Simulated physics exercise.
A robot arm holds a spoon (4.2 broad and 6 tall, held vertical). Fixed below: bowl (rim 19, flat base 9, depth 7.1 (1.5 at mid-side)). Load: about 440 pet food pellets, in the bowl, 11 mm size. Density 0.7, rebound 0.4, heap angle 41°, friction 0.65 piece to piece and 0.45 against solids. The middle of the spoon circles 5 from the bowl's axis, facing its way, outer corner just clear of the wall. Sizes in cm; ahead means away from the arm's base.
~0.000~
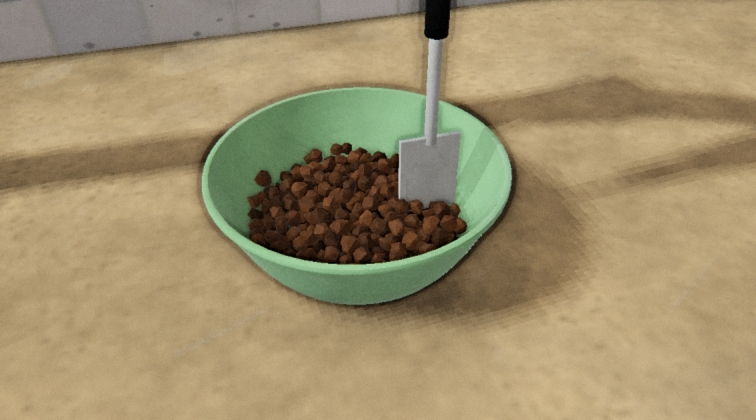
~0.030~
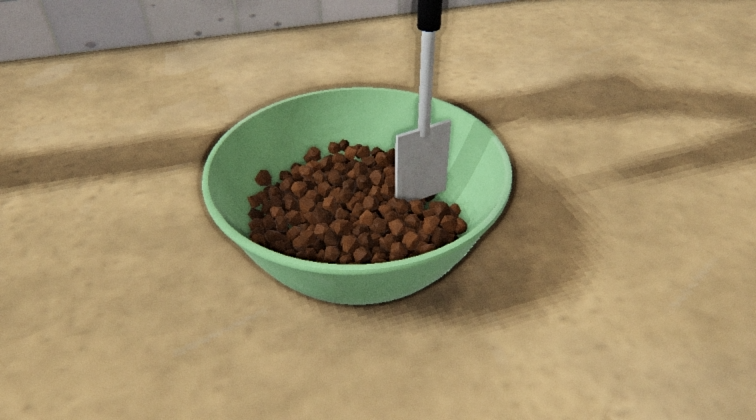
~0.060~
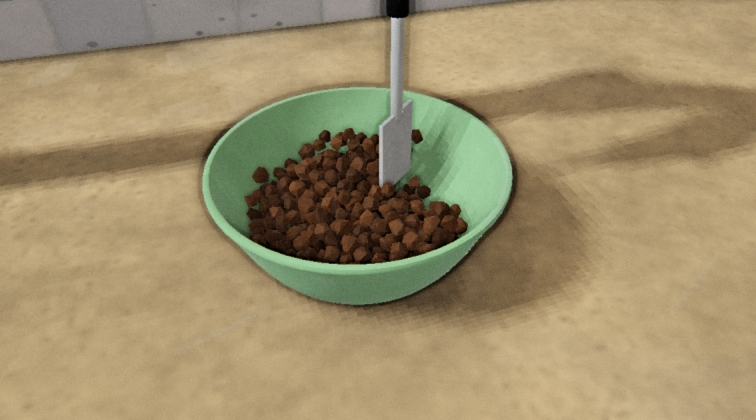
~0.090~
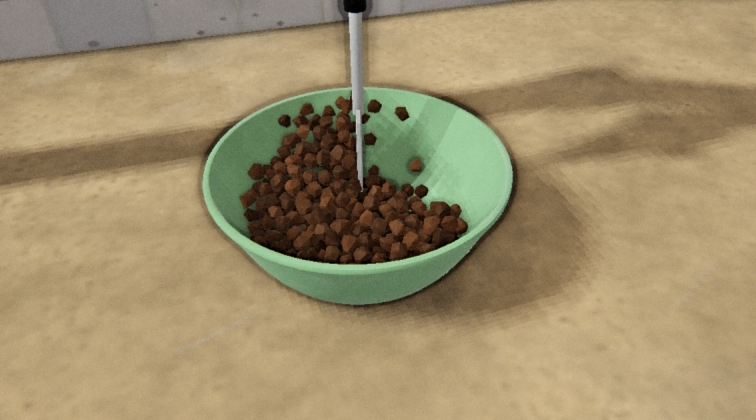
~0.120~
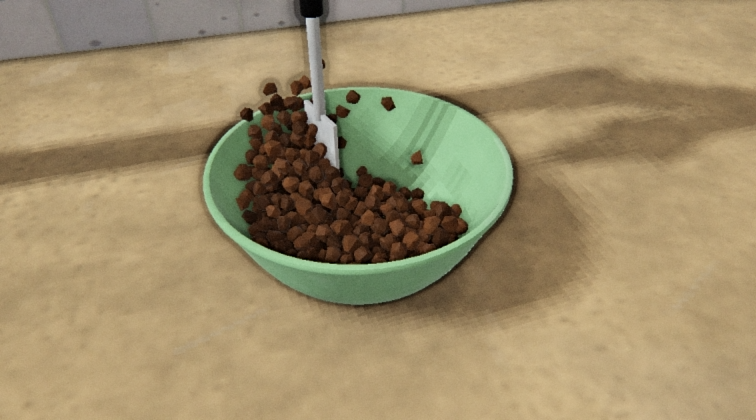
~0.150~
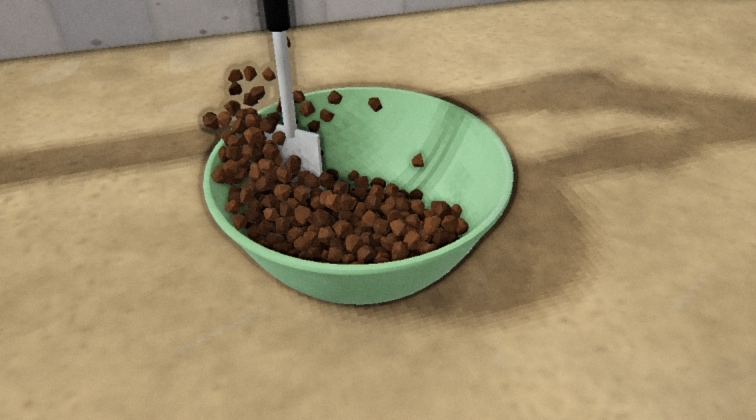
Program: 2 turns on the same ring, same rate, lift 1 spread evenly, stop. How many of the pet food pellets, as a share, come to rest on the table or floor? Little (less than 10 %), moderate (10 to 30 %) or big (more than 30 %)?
Share on the table or floor: Big (more than 30 %).
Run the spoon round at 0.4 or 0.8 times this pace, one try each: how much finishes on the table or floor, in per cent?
Some 10 and 30 per cent.
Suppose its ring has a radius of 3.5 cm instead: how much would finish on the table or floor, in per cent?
Then about 25 per cent.
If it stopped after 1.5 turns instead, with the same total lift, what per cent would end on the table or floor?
In that case some 40 per cent.
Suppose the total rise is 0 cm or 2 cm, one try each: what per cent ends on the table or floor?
About 55 and 35 per cent.
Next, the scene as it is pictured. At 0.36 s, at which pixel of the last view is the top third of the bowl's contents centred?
Near (435, 146).
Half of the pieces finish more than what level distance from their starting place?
Some 12 cm.
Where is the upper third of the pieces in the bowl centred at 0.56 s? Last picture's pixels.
At about (323, 251).
After 0.36 s, 4° round, highest piece 12 above the table; 335 in the bowl, 43 on the table or floor, 65 in flight or on the tool.
After 0.56 s, 227° round, highest piece 12 above the table; 277 in the bowl, 138 on the table or floor, 28 in flight or on the tool.
After 0.87 s, 0° round, highest piece 5 above the table; 261 in the bowl, 182 on the table or floor.
After 1.57 s, 0° round, highest piece 5 above the table; 261 in the bowl, 182 on the table or floor.
In the end, 261 in the bowl, 182 on the table or floor. That is 41 % on the table or floor.
